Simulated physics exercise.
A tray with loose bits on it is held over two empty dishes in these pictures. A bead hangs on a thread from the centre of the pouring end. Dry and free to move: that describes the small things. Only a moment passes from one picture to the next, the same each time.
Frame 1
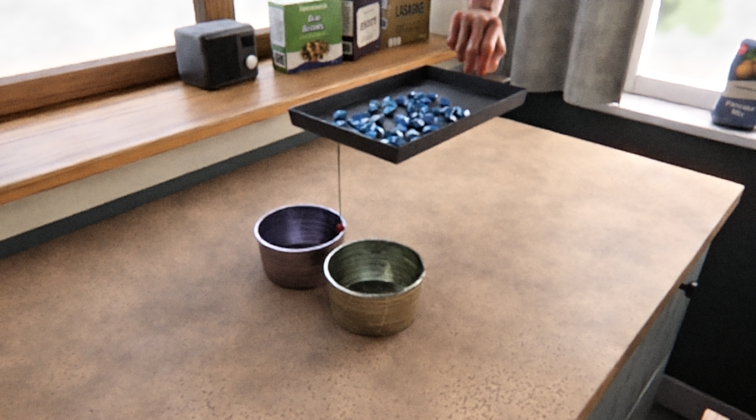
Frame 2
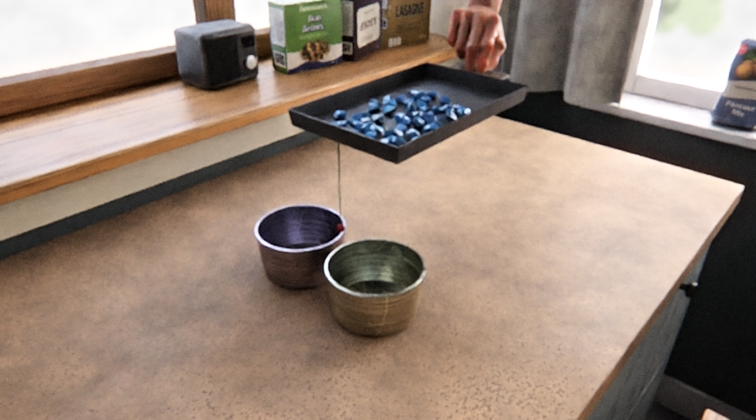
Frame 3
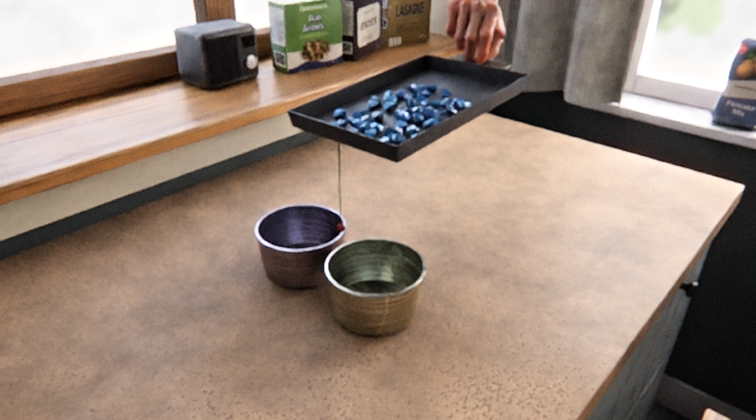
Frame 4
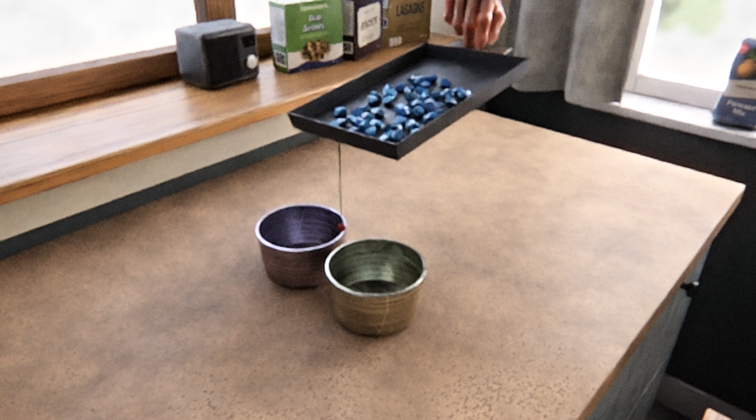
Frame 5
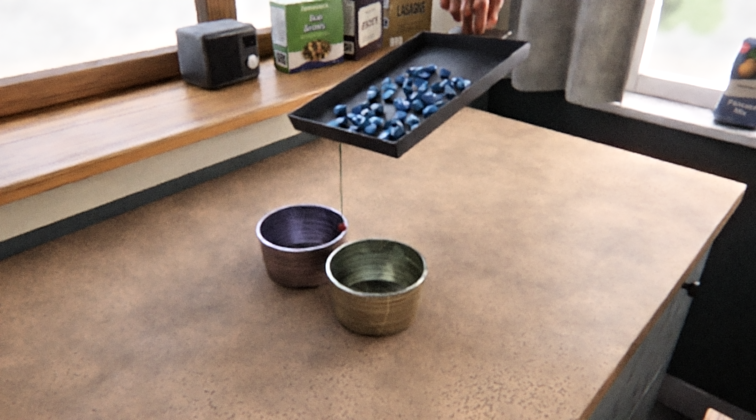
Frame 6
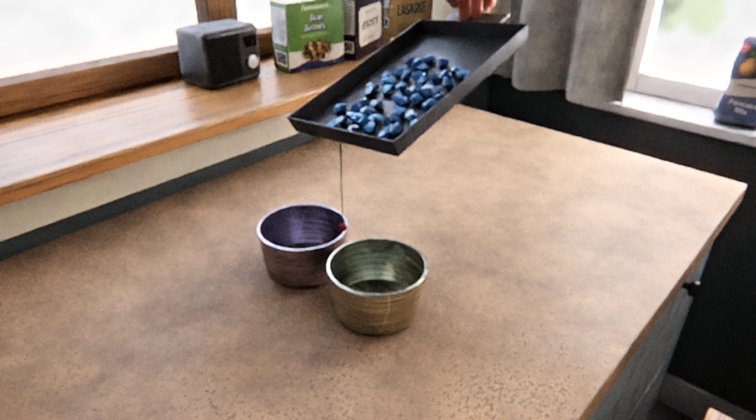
A black tray of blue stones being tilted gradually by a hand raising its far end above two empty bowls.
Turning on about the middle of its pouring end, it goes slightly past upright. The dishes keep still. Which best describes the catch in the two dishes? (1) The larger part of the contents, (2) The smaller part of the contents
Option 1: The larger part of the contents.
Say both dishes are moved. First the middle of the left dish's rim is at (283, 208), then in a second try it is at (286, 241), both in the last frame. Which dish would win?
Well, the first go goes to the leftmost dish, and the second to the leftmost dish.
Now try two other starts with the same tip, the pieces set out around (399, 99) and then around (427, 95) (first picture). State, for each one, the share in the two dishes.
First 80 %, then 80 %.
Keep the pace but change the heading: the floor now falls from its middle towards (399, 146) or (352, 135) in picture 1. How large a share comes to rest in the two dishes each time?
90 %, give or take, and then 50 %.
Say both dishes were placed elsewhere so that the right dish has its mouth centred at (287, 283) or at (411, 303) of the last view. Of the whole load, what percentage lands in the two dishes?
Trial 1 near 20 percent, trial 2 near 30 percent.
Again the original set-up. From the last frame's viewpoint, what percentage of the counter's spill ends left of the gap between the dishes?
Near 100 %.
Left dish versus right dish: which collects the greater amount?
That would be the left of the two, then.
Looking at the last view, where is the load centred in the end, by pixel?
Near (289, 264).
Soon after the last picture, tray tipped steeply; nearly all on the tray; a stray few in the air.
A little later, tray tipped past a quarter turn; about half on the tray; about a quarter in the left dish; a small part outside both; a small part in the air.
Later still, tray tipped past a quarter turn; about two thirds in the left dish; about a third outside both.
At rest, tray tipped past a quarter turn; none in the right dish; about two thirds in the left dish; about a third outside both.
